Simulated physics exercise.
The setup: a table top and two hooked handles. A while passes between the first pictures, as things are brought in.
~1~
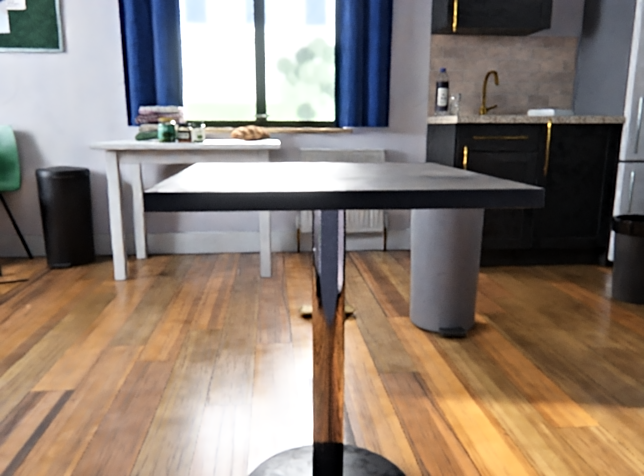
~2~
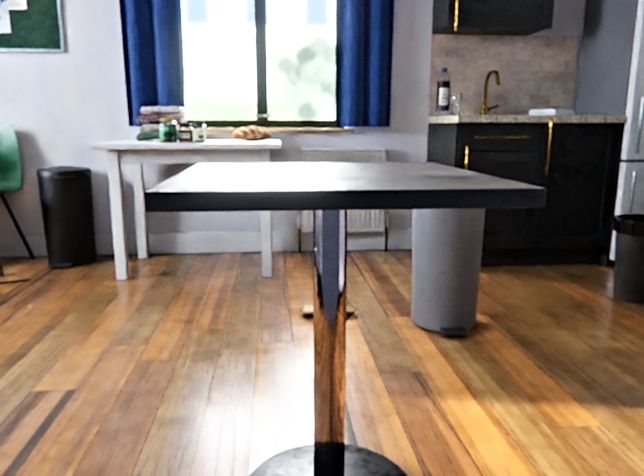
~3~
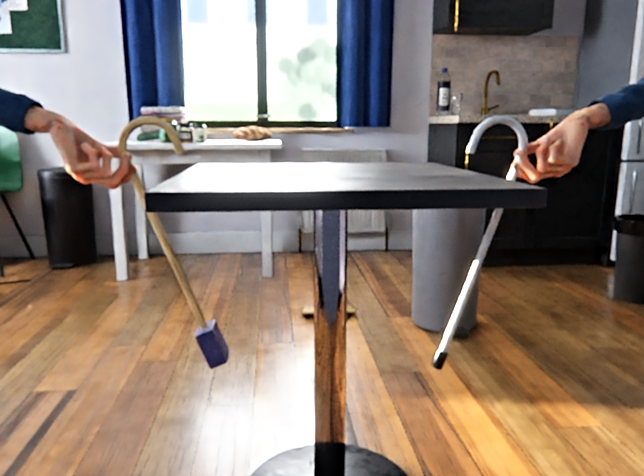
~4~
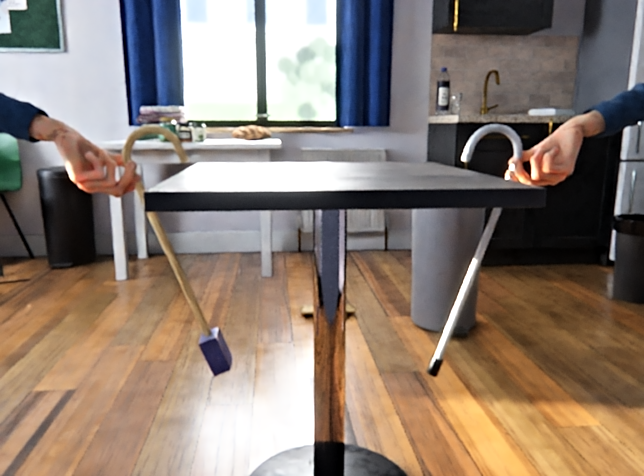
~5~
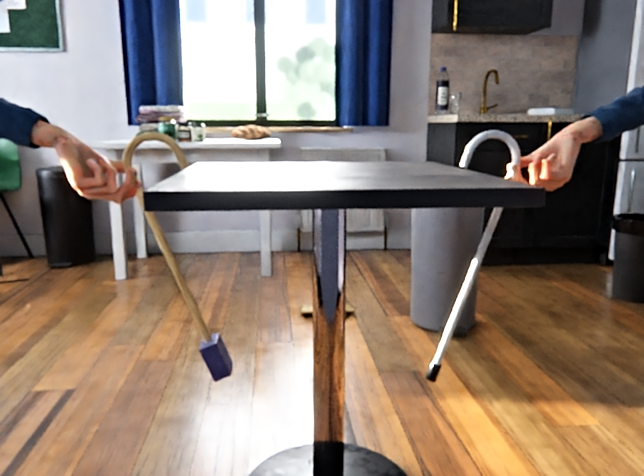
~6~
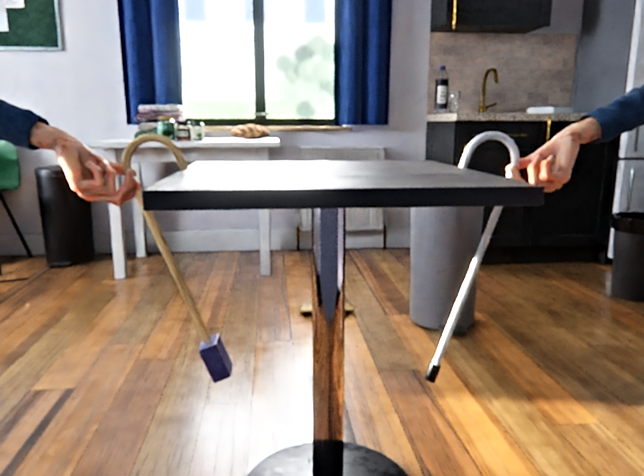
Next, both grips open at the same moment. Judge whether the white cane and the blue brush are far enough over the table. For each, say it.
The white cane will be left dangling; the blue brush will be left dangling.
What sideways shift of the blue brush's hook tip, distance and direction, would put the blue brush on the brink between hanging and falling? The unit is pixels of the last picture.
Roughly 8 pixels to the left.
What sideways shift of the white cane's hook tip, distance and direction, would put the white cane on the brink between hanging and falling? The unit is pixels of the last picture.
Around 12 pixels to the right.
Then, 0.32 s past the last view, white cane at rest near (455, 259); blue brush at rest near (192, 258).
Finally, the white cane hangs from the table, near (455, 259); the blue brush hangs from the table, near (193, 258).
